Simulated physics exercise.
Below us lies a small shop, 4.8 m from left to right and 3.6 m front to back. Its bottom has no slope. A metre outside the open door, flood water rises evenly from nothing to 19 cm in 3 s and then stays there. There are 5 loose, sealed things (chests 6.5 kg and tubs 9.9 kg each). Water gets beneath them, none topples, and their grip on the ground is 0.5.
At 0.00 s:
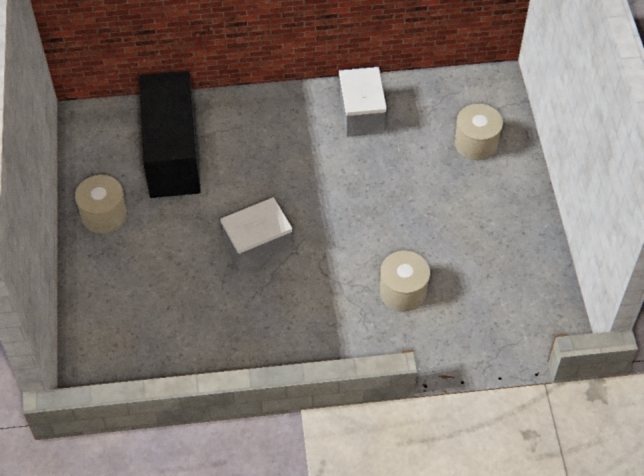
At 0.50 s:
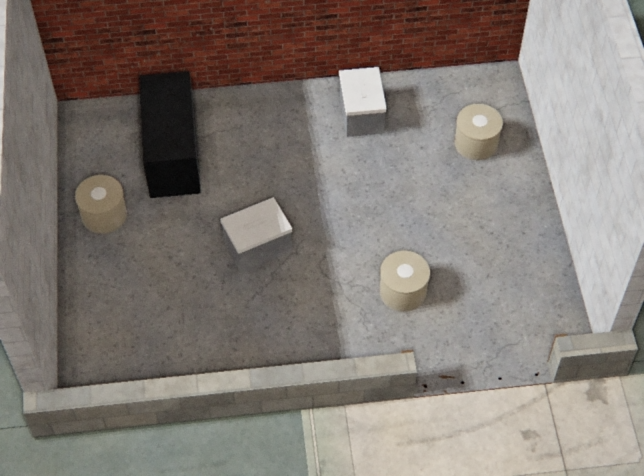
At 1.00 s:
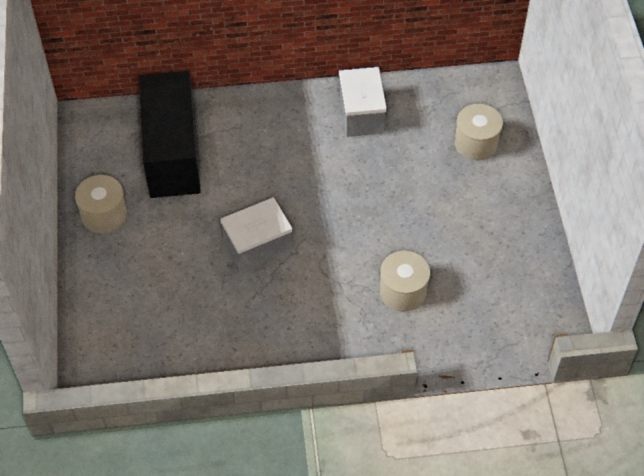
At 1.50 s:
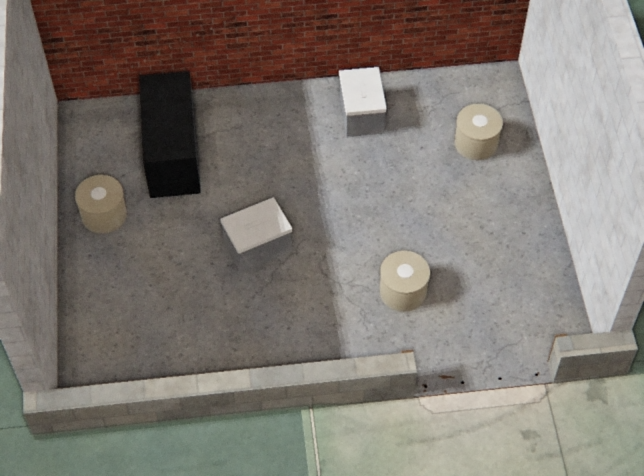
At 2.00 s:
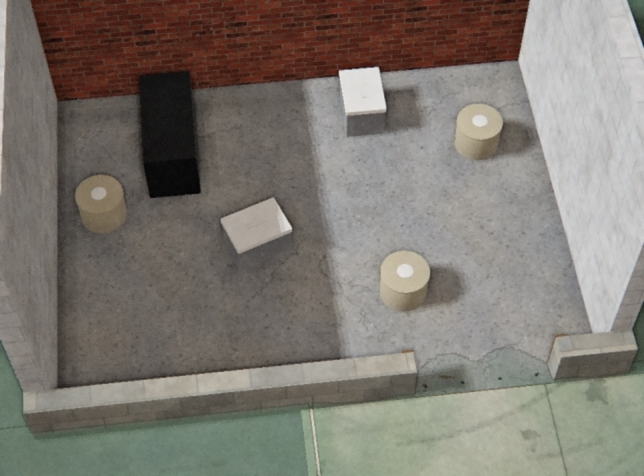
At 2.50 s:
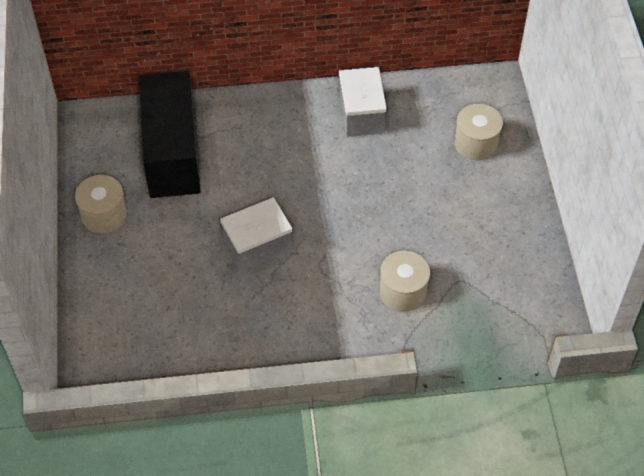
Small open-topped room with brick back wall, greenish water covering the pavement outside, then spreading through the front gap across the floor.
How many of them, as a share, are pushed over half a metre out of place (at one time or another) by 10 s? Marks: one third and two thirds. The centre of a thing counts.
That comes to two thirds or more.
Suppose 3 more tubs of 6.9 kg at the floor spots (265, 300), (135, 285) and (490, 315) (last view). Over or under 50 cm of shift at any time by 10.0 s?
In turn: Short of it, less, more.
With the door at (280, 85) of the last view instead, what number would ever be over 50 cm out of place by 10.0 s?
Then 2.
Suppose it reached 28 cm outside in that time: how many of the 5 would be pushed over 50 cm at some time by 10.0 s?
Then 5.
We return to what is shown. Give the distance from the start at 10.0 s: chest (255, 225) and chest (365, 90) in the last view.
In that order: 120 cm, 200 cm.
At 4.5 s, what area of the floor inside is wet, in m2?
About 7.5 m2.
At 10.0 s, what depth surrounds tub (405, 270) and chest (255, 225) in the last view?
Roughly 8 and 4 cm.
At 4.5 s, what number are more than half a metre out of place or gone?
By then 1.
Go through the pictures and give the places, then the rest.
A chest at (363, 90) rests on the ground; a chest at (256, 224) rests on the ground; 0.0 m2 under water; 0 of 5 have shifted, in the first frame.
A chest at (363, 90), on the bottom; a chest at (256, 224) rests on the ground; water covers 0.0 m2; 0 of 5 have shifted, in the second frame.
A chest at (363, 90) rests on the ground; a chest at (256, 224), on the bottom; water covers 0.0 m2; 0 of 5 have shifted, in the third frame.
A chest at (363, 90), on the bottom; a chest at (256, 224) rests on the ground; 0.0 m2 under water; 0 of 5 have shifted, in the fourth frame.
A chest at (363, 90), on the bottom; a chest at (256, 224), on the bottom; water covers 0.1 m2; 0 of 5 have shifted, in the fifth frame.
A chest at (363, 90), on the bottom; a chest at (256, 224) rests on the ground; 0.8 m2 under water; 0 of 5 have shifted, in the sixth frame.
After 3.5 s 0 of 5 are over 50 cm from their spots; 0 afloat.
After 4.5 s 1 of 5 are over 50 cm from their spots; 0 afloat.
After 7.0 s 4 of 5 are over 50 cm from their spots; 2 afloat.
After 10.0 s 4 of 5 are over 50 cm from their spots, and 4 have been at some point; 4 afloat.
